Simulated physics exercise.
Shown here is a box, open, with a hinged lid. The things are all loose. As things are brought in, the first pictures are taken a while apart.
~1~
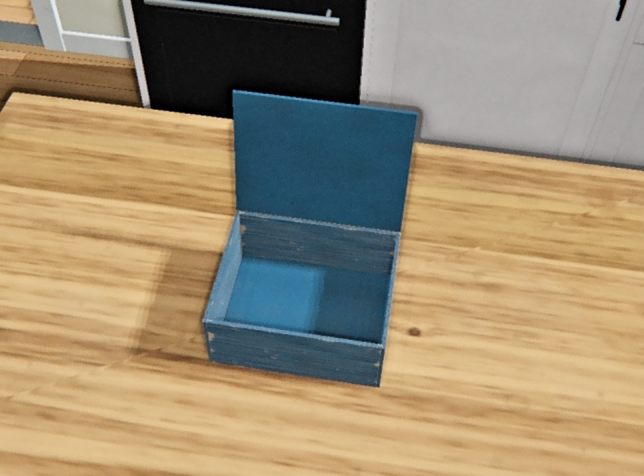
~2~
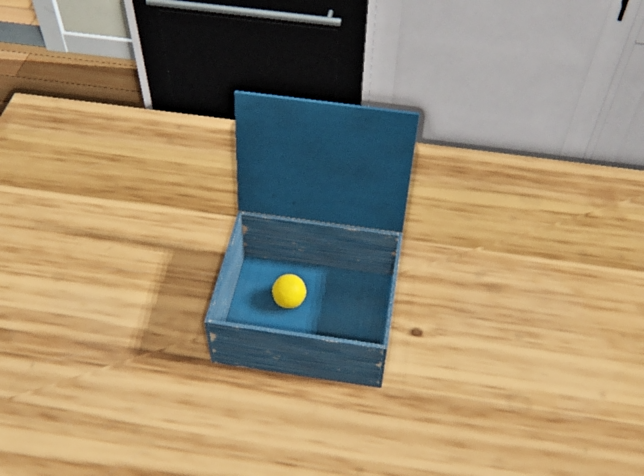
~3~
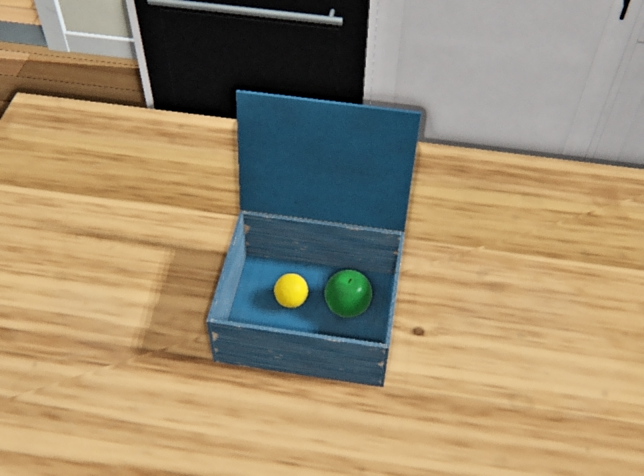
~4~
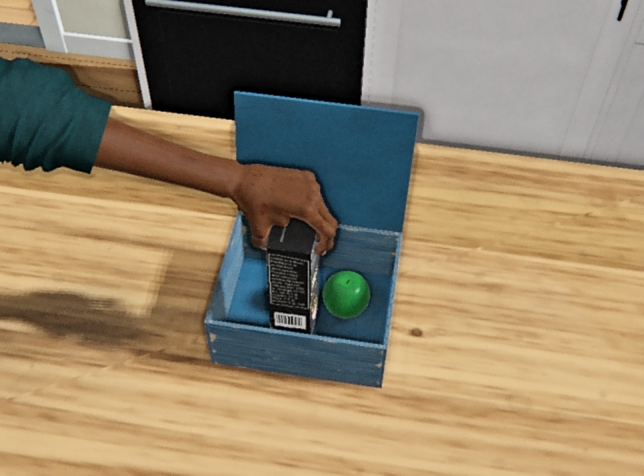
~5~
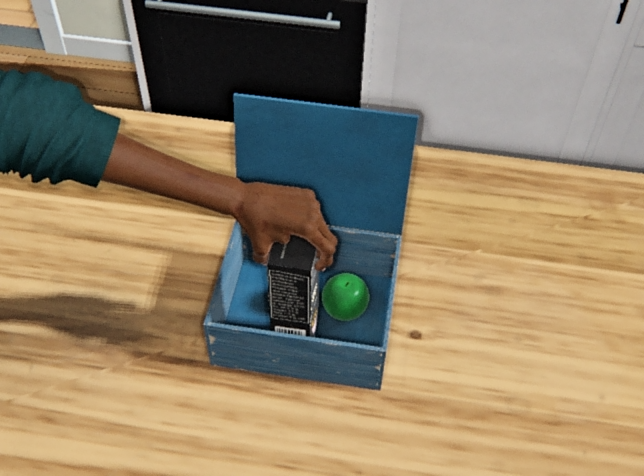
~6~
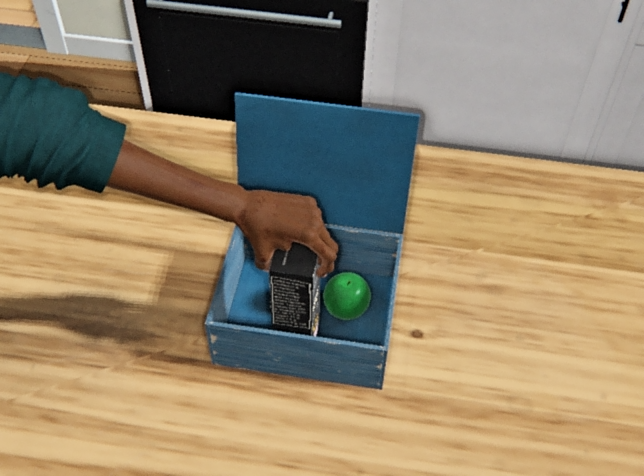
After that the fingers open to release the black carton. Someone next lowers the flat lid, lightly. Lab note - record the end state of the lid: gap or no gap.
End state: Gap.
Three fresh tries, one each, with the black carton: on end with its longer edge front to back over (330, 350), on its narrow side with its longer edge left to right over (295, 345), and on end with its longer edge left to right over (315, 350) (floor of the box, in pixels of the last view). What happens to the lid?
The first time the lid can't shut, the second time it goes down fully, and the third time it can't shut.
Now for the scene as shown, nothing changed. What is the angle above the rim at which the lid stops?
Close to 40 degrees.
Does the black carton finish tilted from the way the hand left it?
Observation: The black carton keeps the set orientation.
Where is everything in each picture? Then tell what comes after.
In the first picture, the last thing is not in view yet.
In the second picture, the last thing is not in view yet; yellow lemon (289, 291).
In the third picture, the last thing is not in view yet; yellow lemon (291, 291).
In the fourth picture, coming down; black carton (294, 281).
In the fifth picture, coming down; black carton (294, 295).
In the sixth picture, put in, still held; black carton (296, 301).
Then, 1.10 s after the last picture, lid starting down.
Then, 1.50 s after the last picture, lid 65° above the rim.
Then, 1.70 s after the last picture, lid 49° above the rim.
At rest, lid 41° above the rim; all 3 in place. Seen from the same camera at the end, black carton near (296, 301).
